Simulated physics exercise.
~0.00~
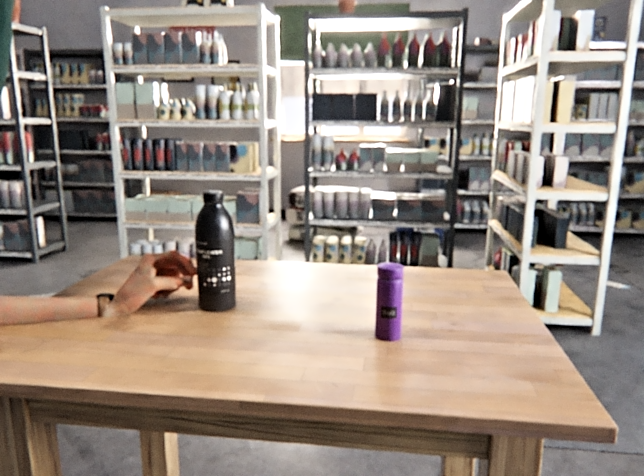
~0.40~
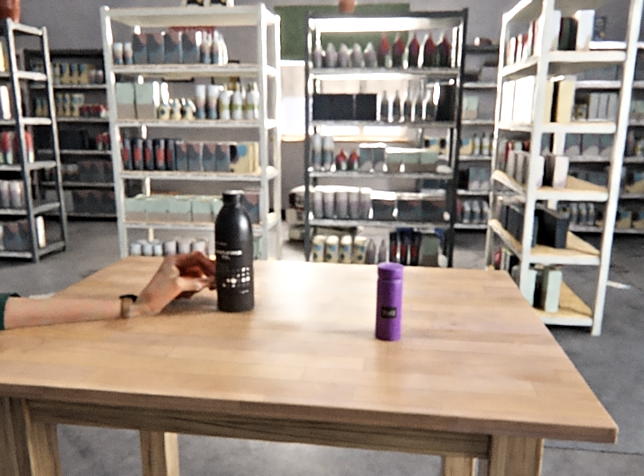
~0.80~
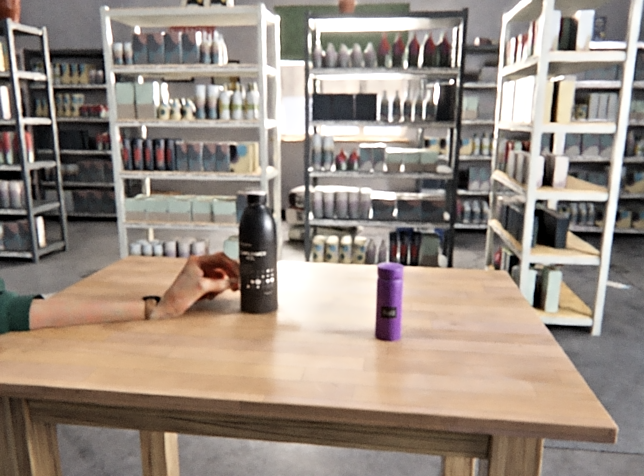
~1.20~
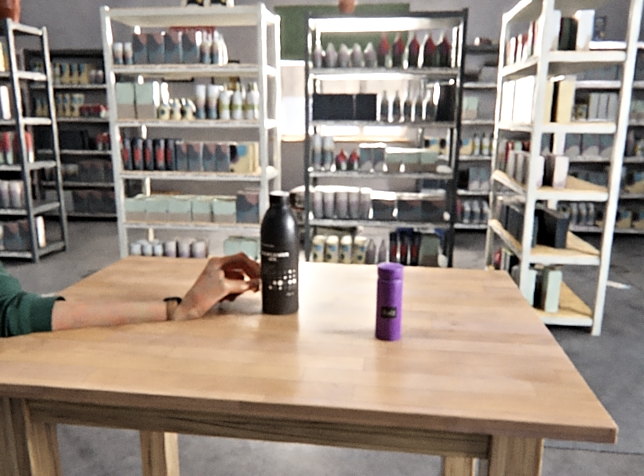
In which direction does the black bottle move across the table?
The black bottle moves to the right, toward the purple shaker.
